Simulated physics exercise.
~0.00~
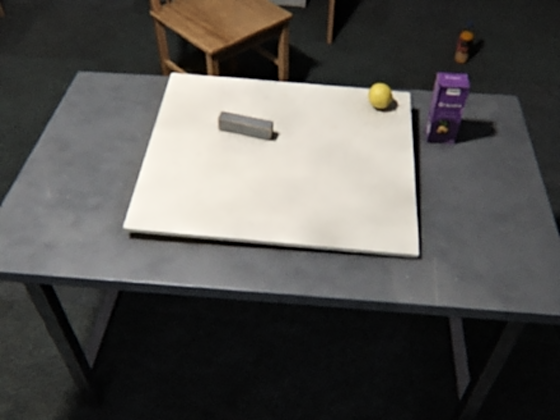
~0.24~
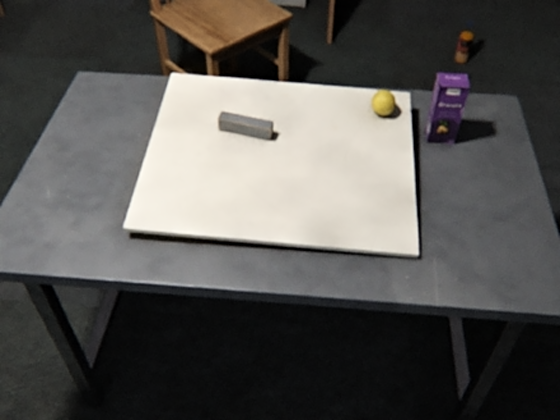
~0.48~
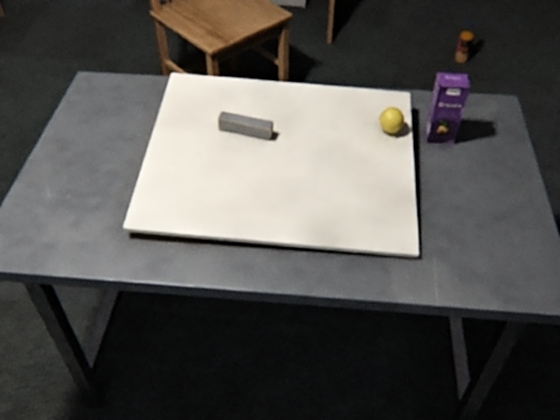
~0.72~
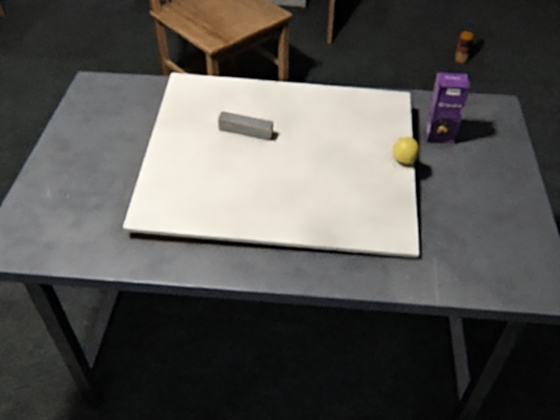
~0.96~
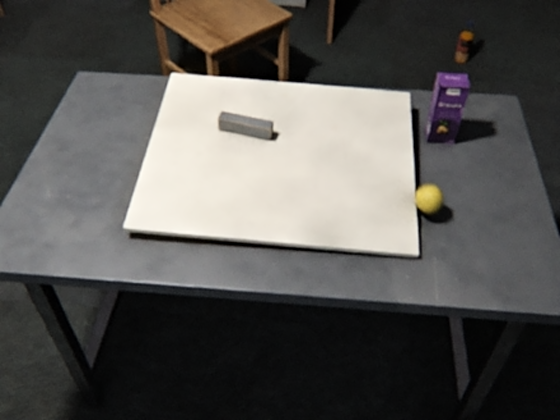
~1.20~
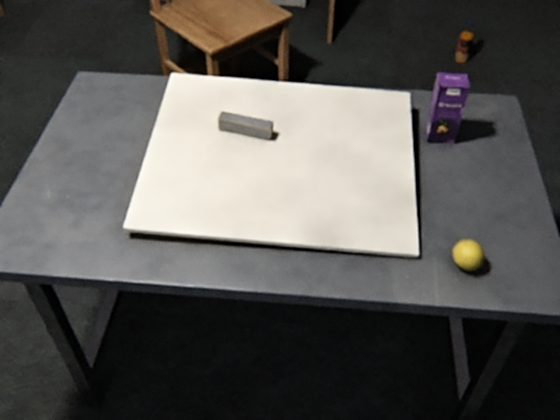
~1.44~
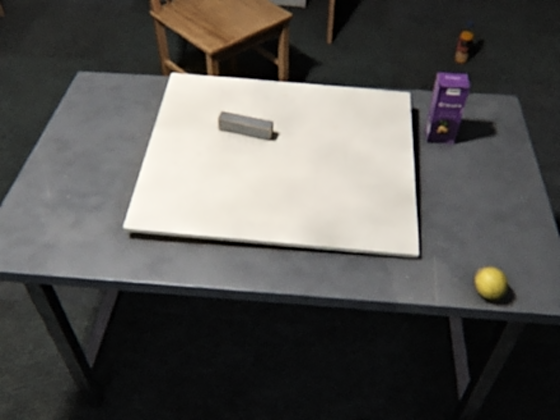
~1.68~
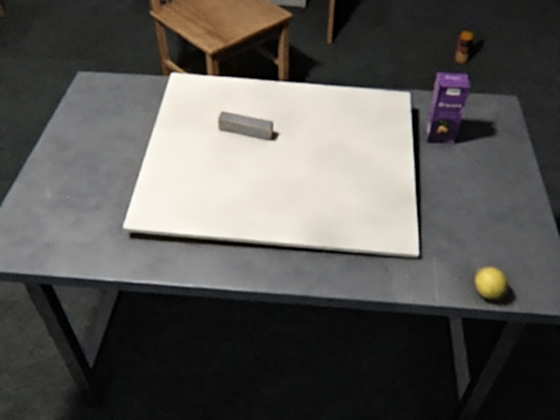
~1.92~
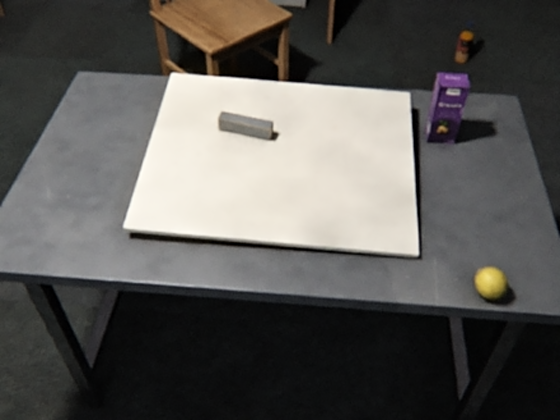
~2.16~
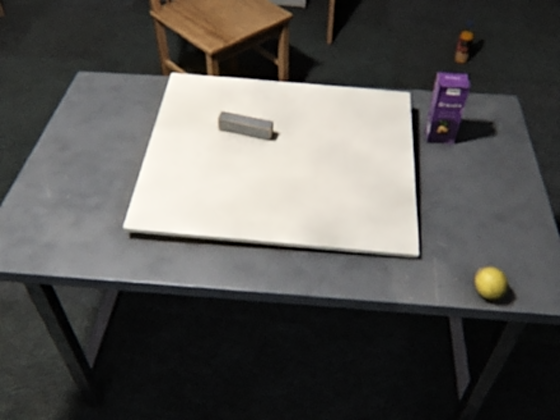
The clip shows a yellow lemon rolling down a pale board on a grey table, past a purple carton and away from a small grey block. It drifts right, goes over the board's right edge and comes to rest on the tabletop near the front.
